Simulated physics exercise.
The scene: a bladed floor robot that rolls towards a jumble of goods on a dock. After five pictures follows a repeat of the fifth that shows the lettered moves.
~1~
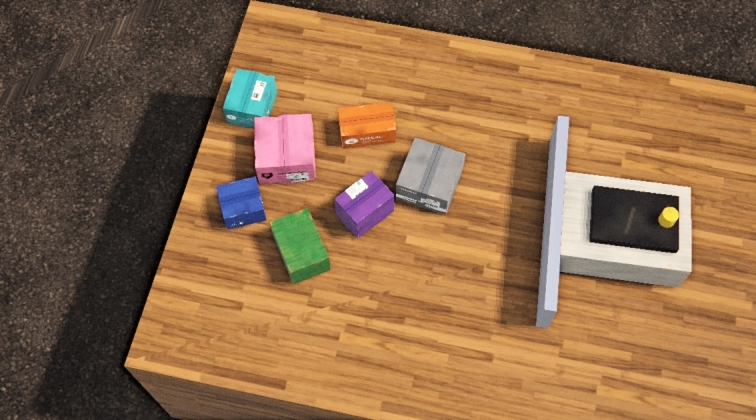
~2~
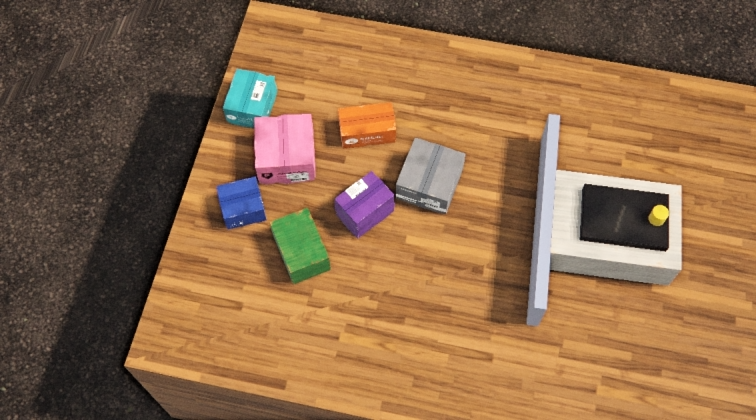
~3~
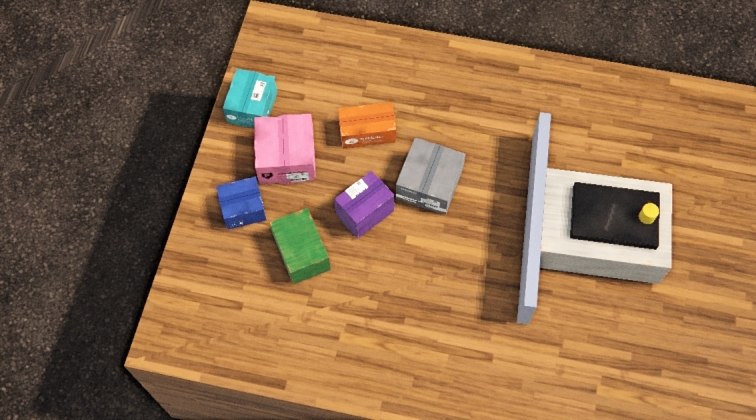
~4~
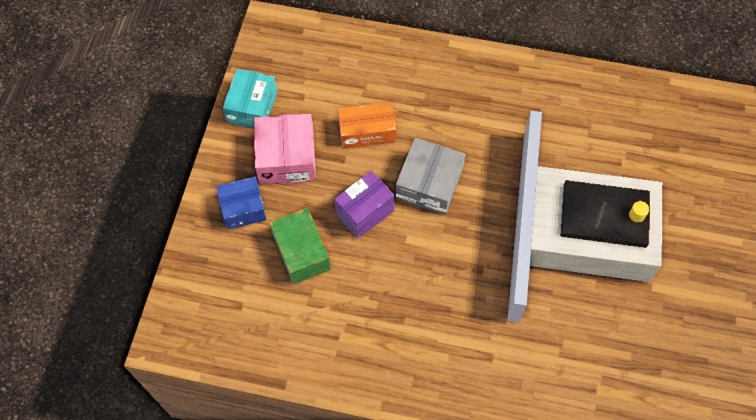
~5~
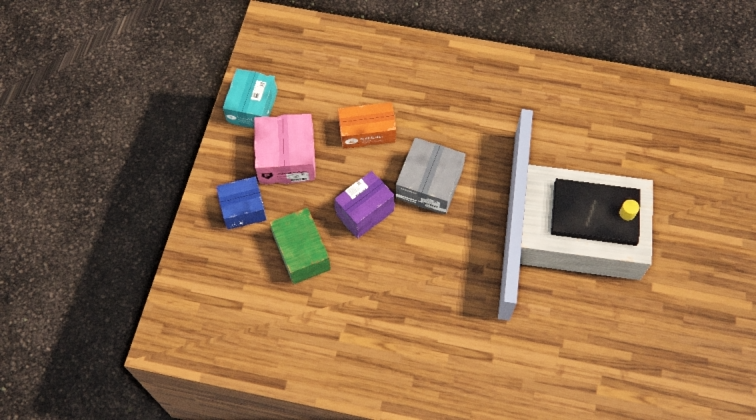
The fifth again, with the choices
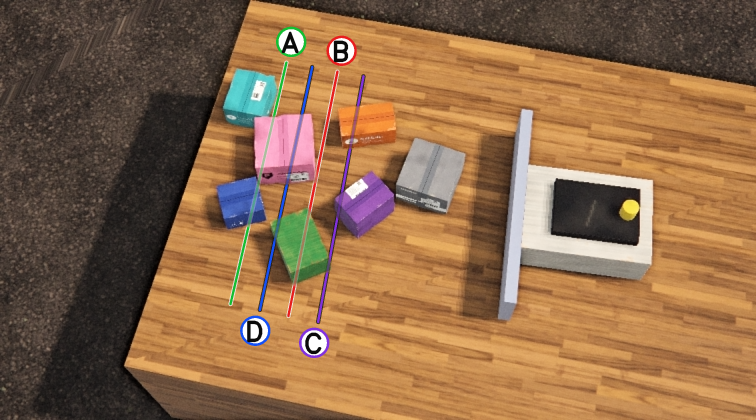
Bladed robot rolling slowly left across a wooden surface towards a scattered group of seven colourful boxes, which stay still.
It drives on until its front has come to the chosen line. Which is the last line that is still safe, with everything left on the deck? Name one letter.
It can go as far as D.
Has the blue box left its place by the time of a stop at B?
By then, no.
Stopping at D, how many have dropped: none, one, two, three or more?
The count is none.
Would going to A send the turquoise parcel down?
By then, yes.
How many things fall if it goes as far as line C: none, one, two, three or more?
By then, none.
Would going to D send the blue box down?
No.
On the marked copy, A at (260, 175); B at (315, 185); C at (342, 191); D at (288, 180).
Taking D. A third of the way, robot (503, 194); purple parcel (355, 209); grey parcel (403, 173).
Two thirds of the way, robot (417, 178); pink parcel (269, 147); green crate (289, 248).
When it is over, robot (356, 167); pink parcel (212, 136); turquoise parcel (229, 95); nothing has fallen.
As for the rest, A drops the pink parcel and turquoise parcel; B is safe but short; C is safe but short.
